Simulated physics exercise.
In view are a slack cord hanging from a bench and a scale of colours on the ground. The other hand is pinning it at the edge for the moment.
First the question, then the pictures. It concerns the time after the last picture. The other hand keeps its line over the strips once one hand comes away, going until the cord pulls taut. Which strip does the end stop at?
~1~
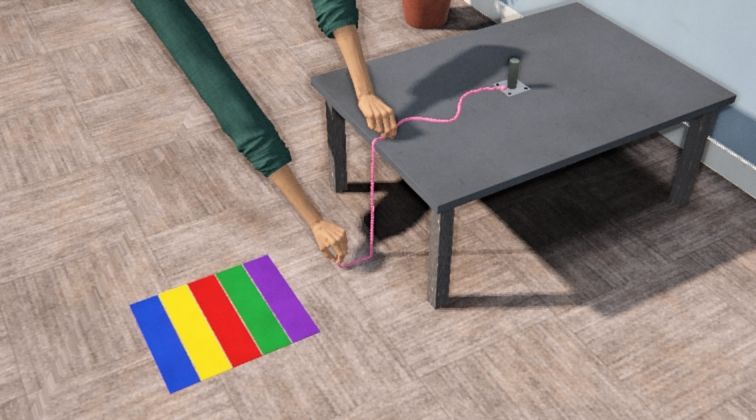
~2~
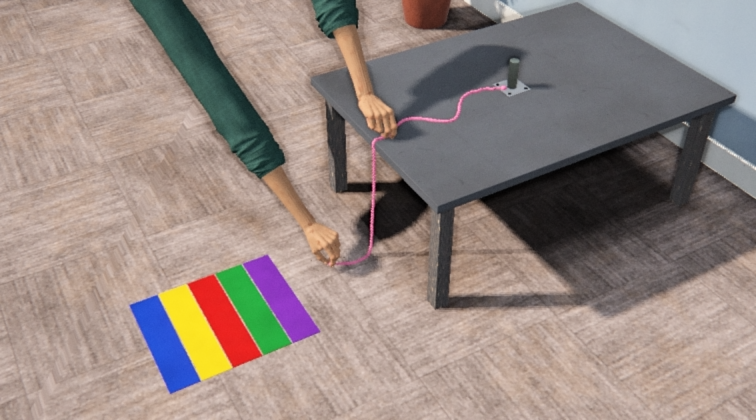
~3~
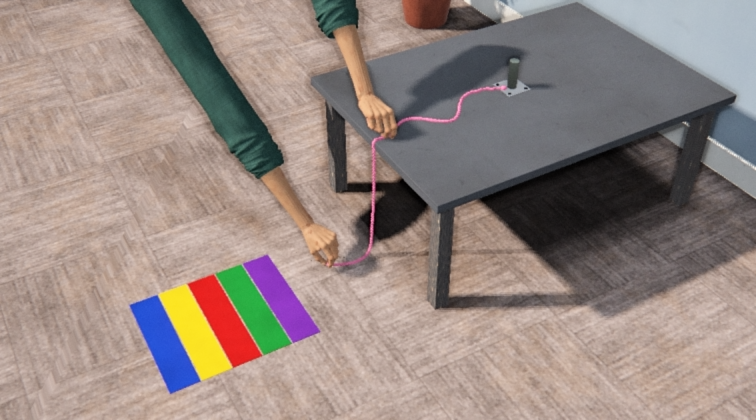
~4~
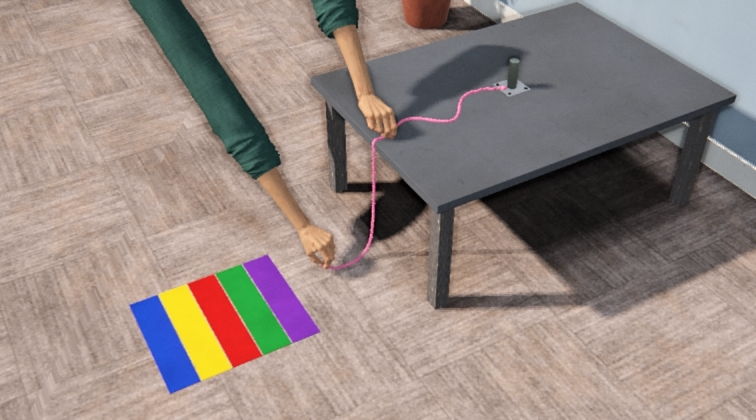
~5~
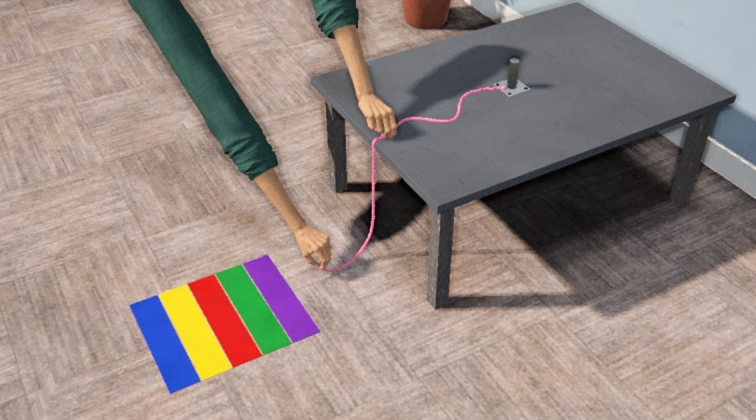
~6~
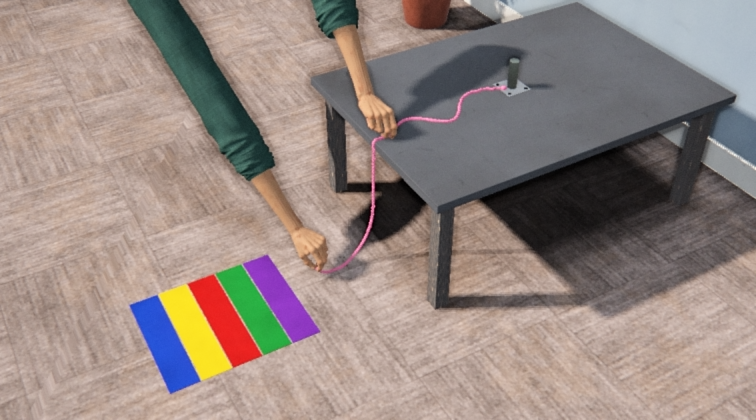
The red one.
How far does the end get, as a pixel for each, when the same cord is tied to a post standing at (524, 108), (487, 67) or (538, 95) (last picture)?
(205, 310), (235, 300) and (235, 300), roughly.
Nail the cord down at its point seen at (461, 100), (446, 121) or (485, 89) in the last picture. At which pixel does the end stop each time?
It would sit near (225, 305) the first time, (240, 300) the second and (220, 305) the third.
Soon after, end near (274, 285); over purple.
Then, end near (239, 298); over green.
At full stretch, end near (218, 306); over red. It gets as far as the red strip.
